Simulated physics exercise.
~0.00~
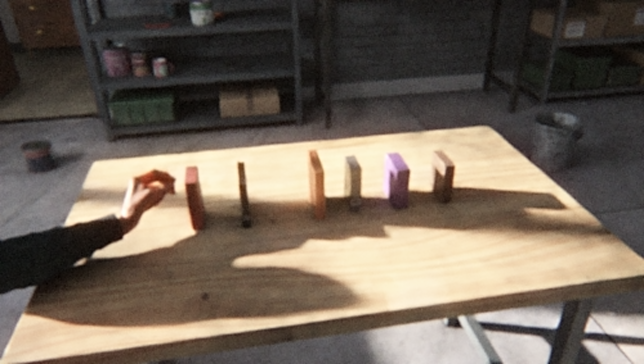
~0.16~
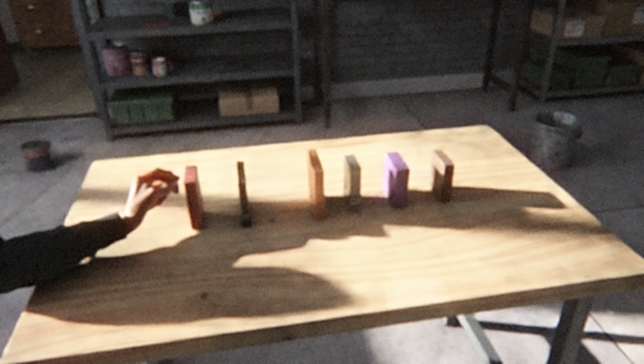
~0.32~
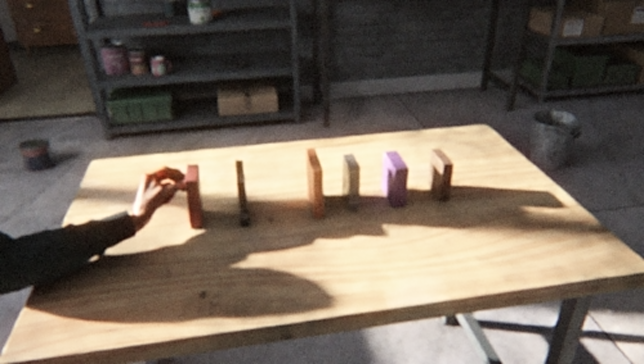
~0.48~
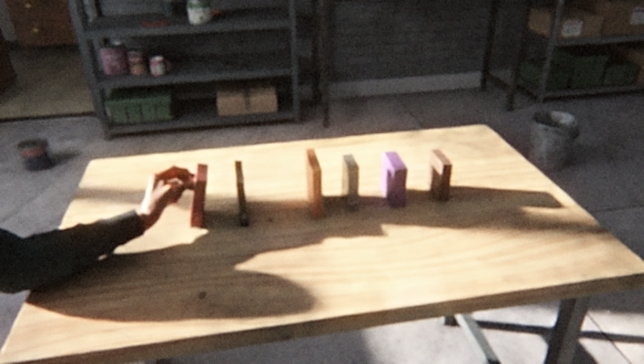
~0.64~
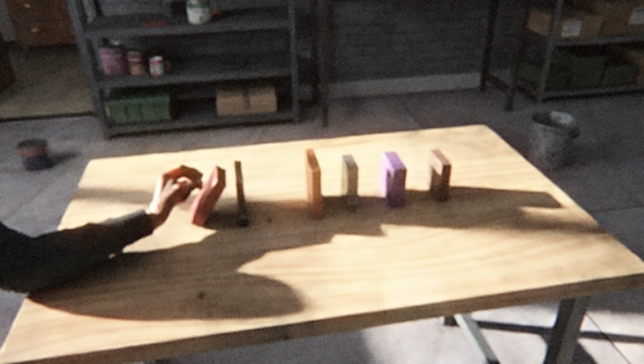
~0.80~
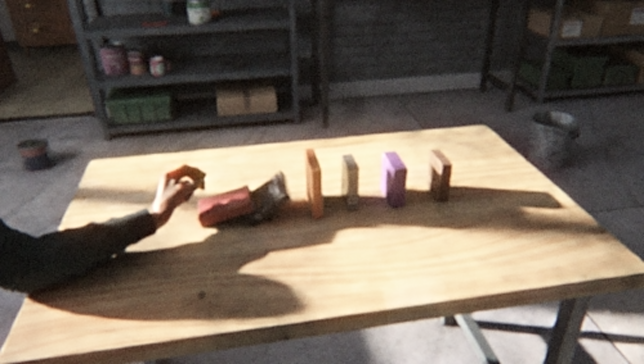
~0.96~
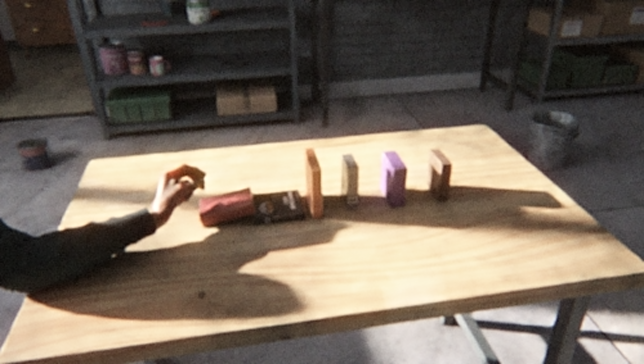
The footage shows a hand pushing the leftmost red block in a row of upright blocks on a wooden table until it tips right and knocks over a dark one. Both end up lying flat, while the orange, grey, purple and brown blocks remain standing.
